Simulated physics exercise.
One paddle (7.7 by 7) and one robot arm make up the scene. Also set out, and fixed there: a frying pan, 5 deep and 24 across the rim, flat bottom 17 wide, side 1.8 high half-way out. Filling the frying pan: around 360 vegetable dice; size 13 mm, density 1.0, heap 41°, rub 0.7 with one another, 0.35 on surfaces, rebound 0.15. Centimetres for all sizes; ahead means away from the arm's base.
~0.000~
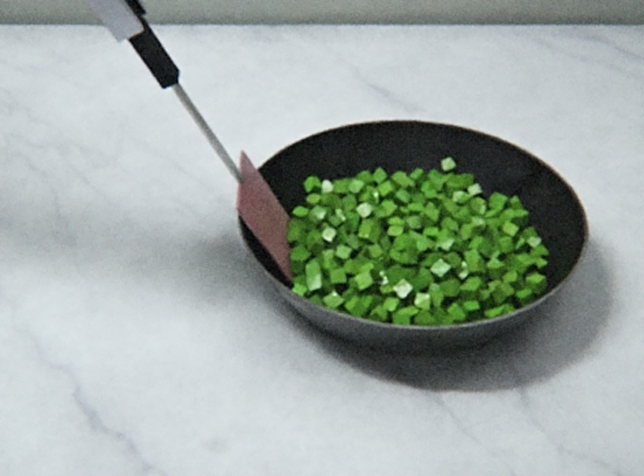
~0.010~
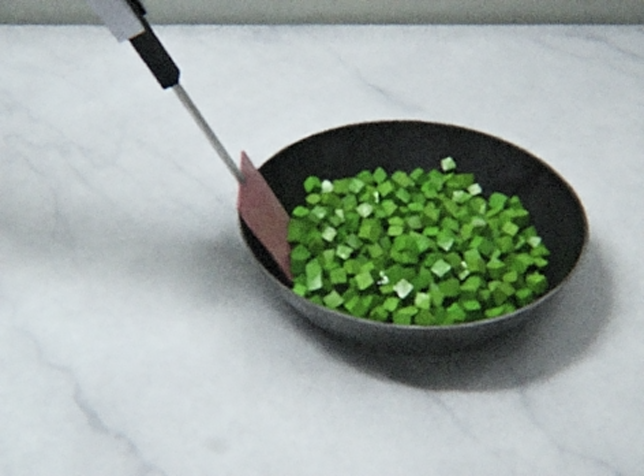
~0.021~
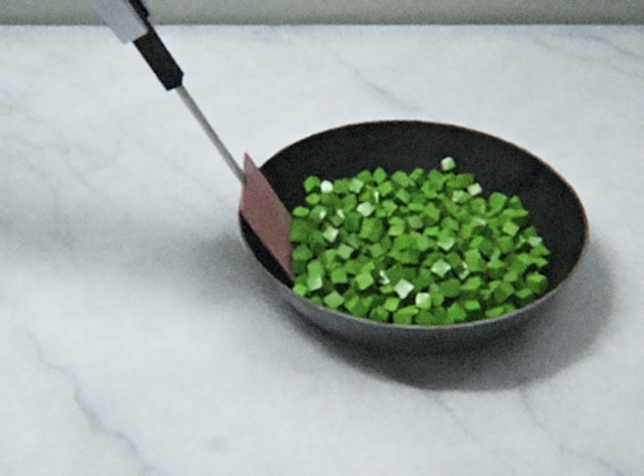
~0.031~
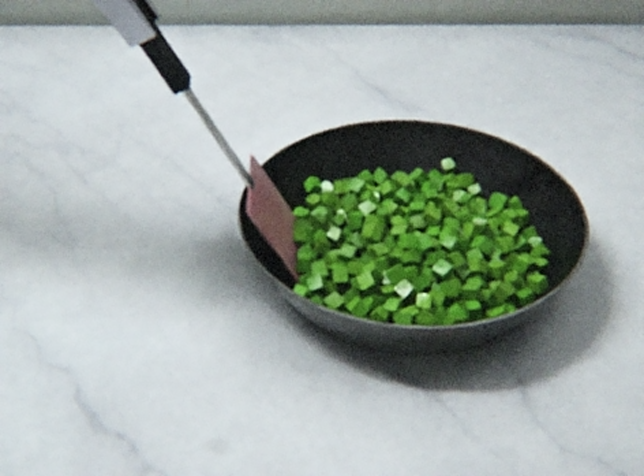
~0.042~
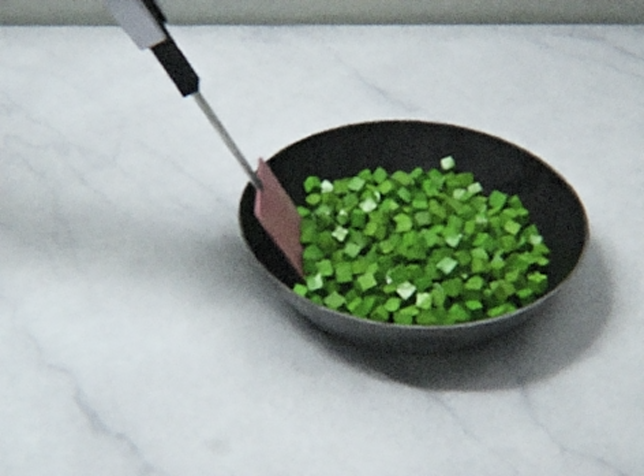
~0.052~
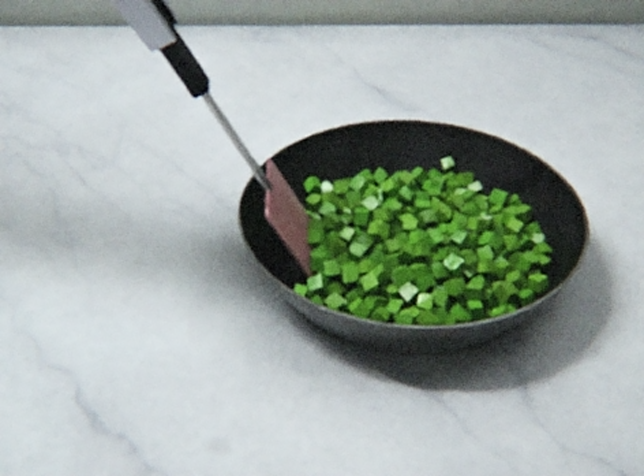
A robot arm's reddish paddle slides slightly right inside a dark frying pan of green vegetable dice.
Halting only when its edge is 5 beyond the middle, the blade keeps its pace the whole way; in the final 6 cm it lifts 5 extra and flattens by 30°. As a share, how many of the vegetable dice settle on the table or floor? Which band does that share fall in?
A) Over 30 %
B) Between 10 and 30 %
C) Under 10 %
C.
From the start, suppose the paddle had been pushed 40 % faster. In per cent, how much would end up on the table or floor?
Then about 5 per cent.
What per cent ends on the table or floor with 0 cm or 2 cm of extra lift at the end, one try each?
I'd say close to 0 percent for the first and close to 5 percent for the second.
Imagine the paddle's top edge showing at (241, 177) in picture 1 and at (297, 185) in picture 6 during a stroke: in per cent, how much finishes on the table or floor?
Some 15 per cent.
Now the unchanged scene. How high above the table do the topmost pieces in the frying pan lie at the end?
It reaches about 6.5 cm.
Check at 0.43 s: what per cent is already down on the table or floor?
0 %.
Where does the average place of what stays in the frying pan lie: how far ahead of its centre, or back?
It sits some 4.0 centimetres ahead of centre.
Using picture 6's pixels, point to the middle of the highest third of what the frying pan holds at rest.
Around (514, 227).
After 0.12 s, sloping 62°, highest piece 5 above the table; 364 in the frying pan.
After 0.19 s, sloping 48°, highest piece 6 above the table; 364 in the frying pan.
After 0.43 s, sloping 32°, highest piece 7 above the table; 358 in the frying pan, 3 on the table or floor, 3 on the blade or in flight.
After 1.48 s, sloping 32°, highest piece 7 above the table; 357 in the frying pan, 7 on the table or floor.
In the end, 357 in the frying pan, 7 on the table or floor. That is 2 % on the table or floor.
